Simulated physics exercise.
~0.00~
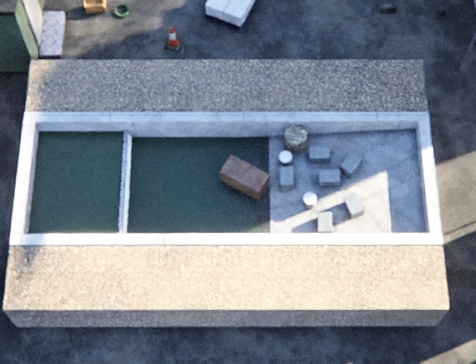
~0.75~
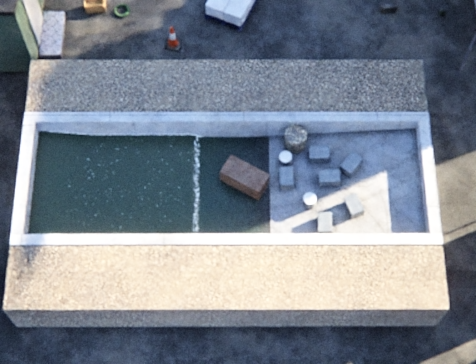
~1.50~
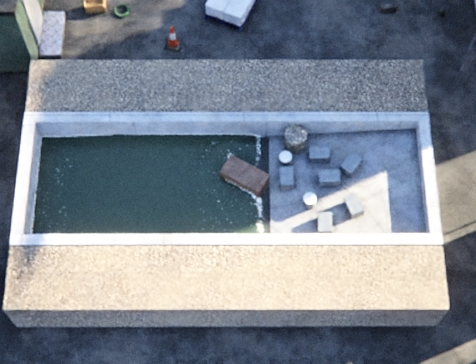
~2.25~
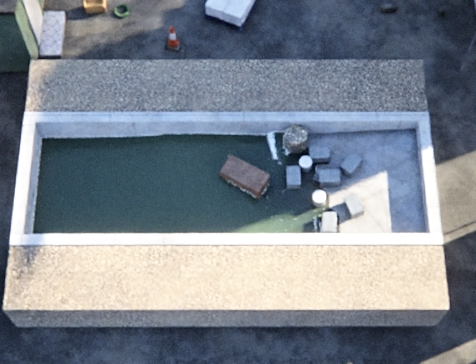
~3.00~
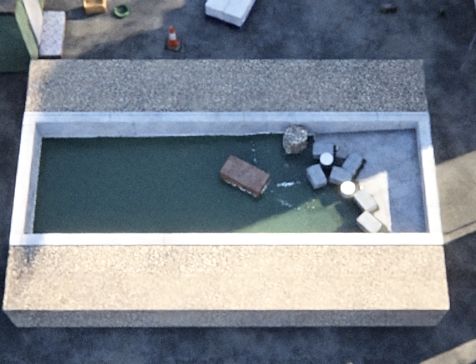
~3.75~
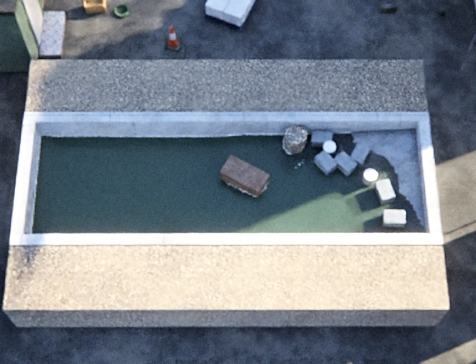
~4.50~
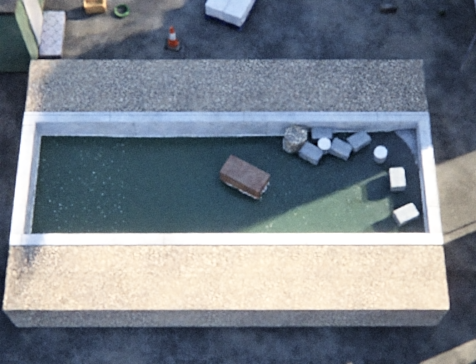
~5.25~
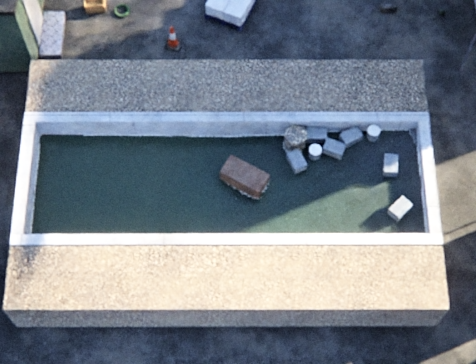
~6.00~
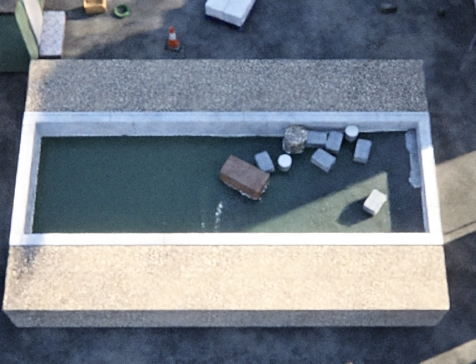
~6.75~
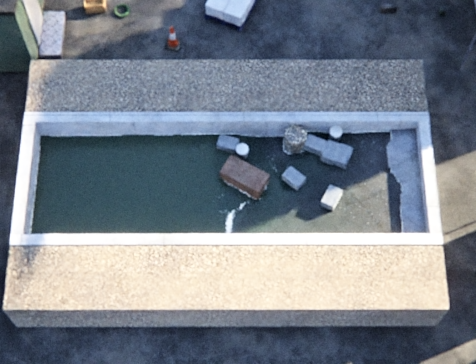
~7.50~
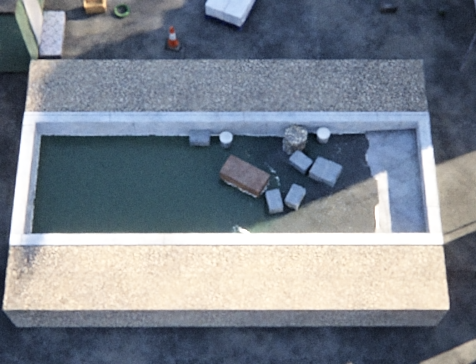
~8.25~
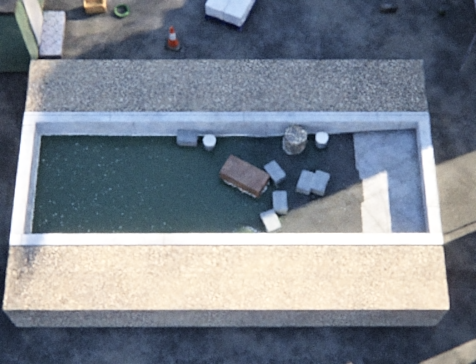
Dark green water surged rightward along a walled trough once a divider on the left was gone, passing a brown block and sweeping pale crates and pails up the ramp, then slid back, leaving them scattered farther left around the block.
